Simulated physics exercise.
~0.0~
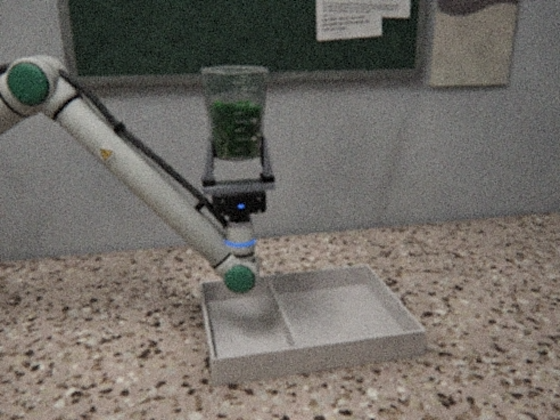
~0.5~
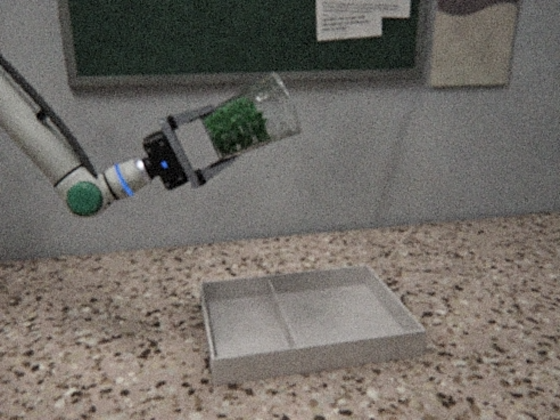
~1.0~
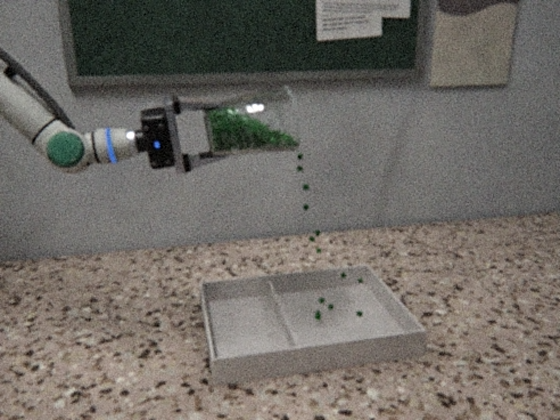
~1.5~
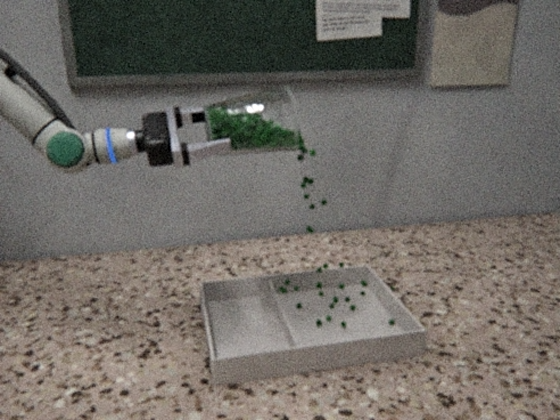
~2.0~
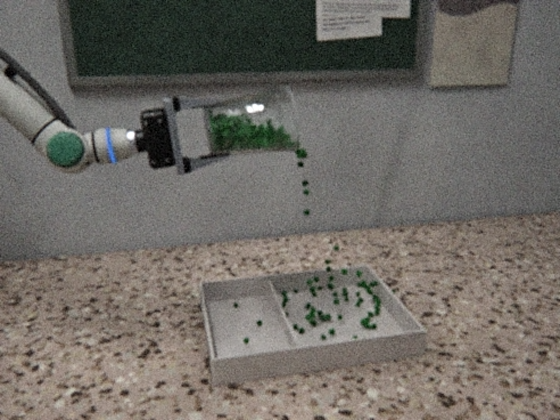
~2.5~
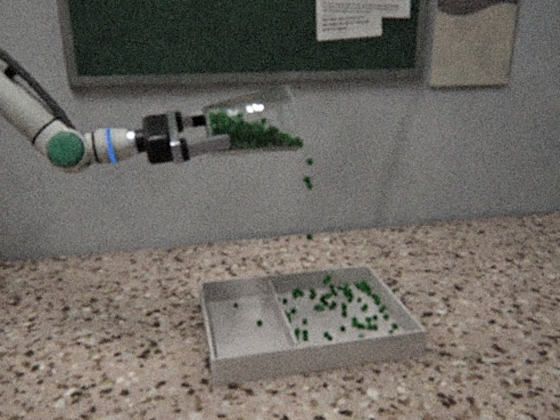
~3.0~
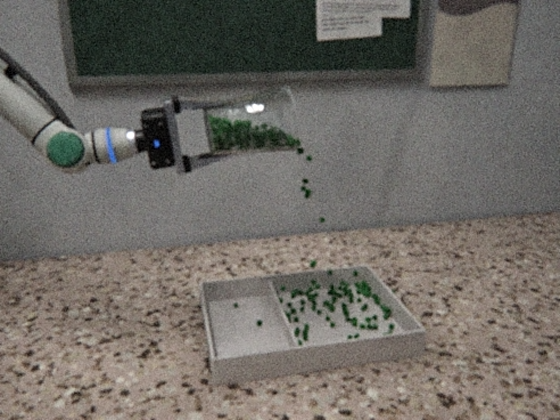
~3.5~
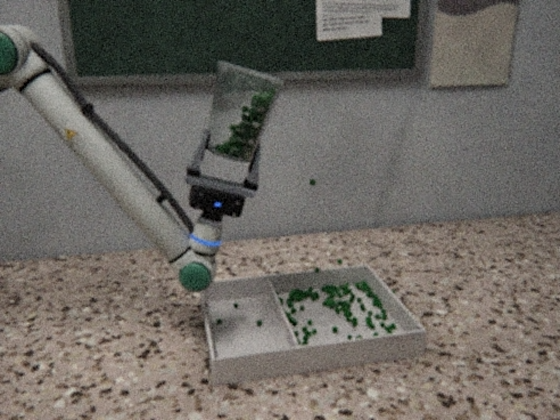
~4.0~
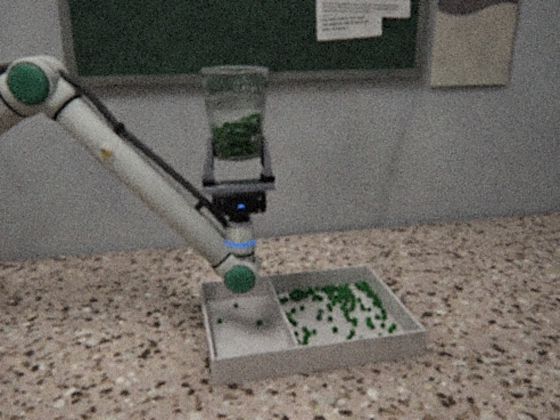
A white robot arm with green joint caps holds a clear cup of small green beads upright above a divided pale tray on a speckled countertop, seen from the front and slightly above, with a grey wall and green board behind. The arm swings left and tips the cup onto its side, its mouth to the right. As the gripper rolls the cup back and forth, beads trickle down, mostly into the tray's right section, with a few landing in the left. The arm then stands the cup upright again, still partly full, above the scattered beads.
